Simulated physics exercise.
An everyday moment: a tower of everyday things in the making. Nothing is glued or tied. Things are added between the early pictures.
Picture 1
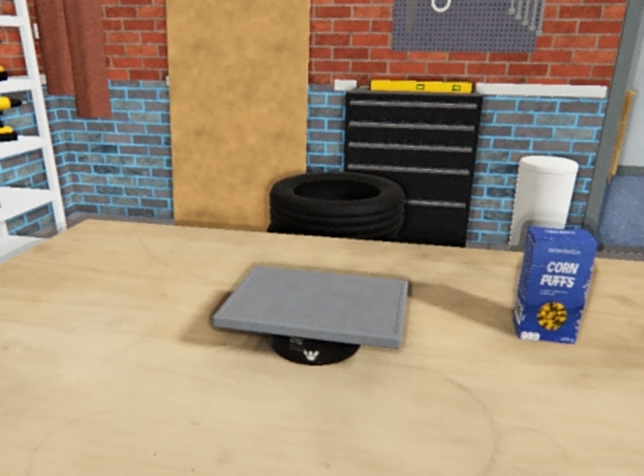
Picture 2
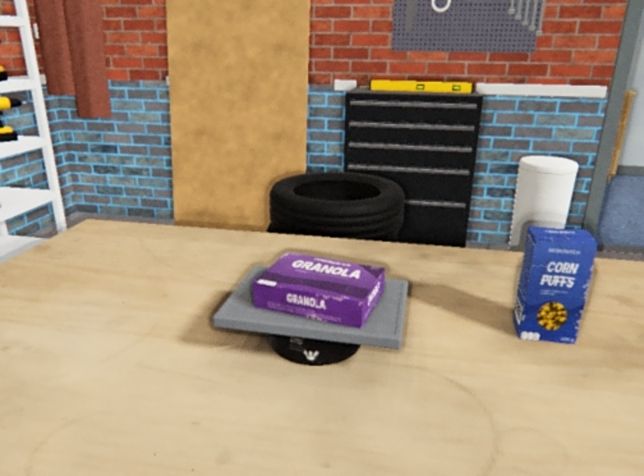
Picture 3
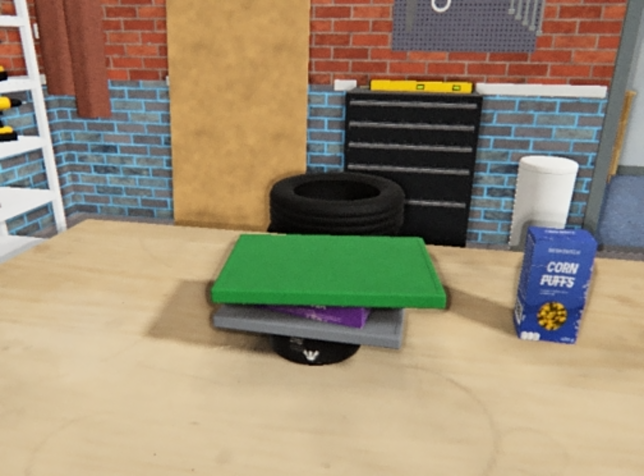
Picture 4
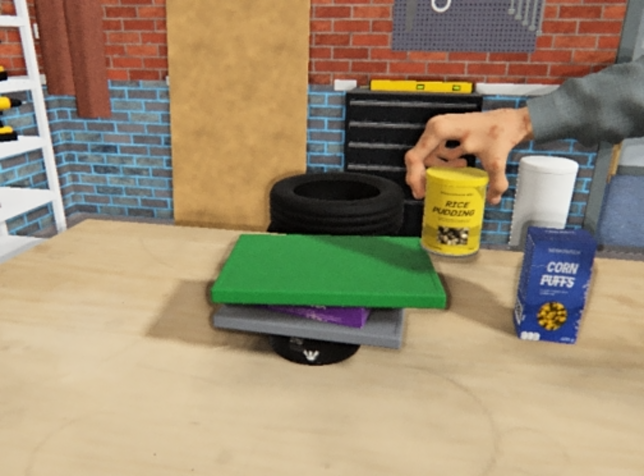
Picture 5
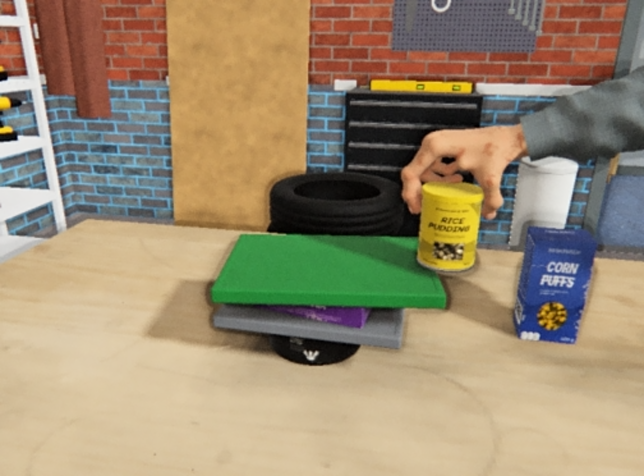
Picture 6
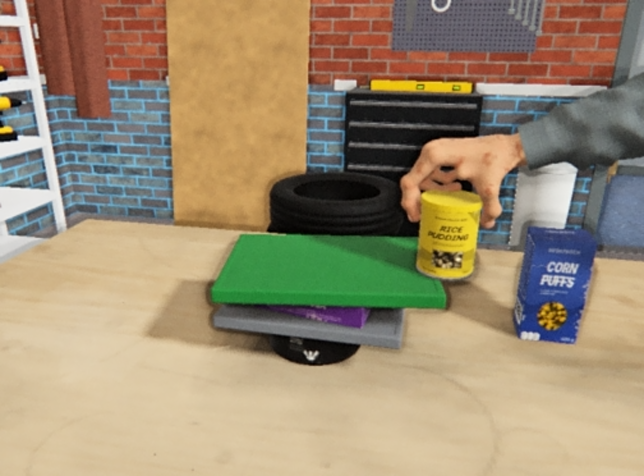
The clip shows a purple granola box and then a green board added onto a gray board on a black base, beside a blue corn puffs carton, before a hand lowers a yellow rice pudding can at the green board's right edge.
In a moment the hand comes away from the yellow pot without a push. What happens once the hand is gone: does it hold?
It comes apart.
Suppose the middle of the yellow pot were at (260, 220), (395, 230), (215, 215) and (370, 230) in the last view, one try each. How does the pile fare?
First, it holds; second, it holds; third, it gives way; fourth, it stays up.
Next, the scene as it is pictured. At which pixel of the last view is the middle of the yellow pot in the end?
At about (489, 339).
Then, 0.36 s on from there, yellow pot now fallen.
Then, 0.72 s on from there, nothing new.
In the end, fallen, yellow pot; the other 5 unmoved. At the end, from the last picture's camera, yellow pot near (489, 339). The pile gives way.
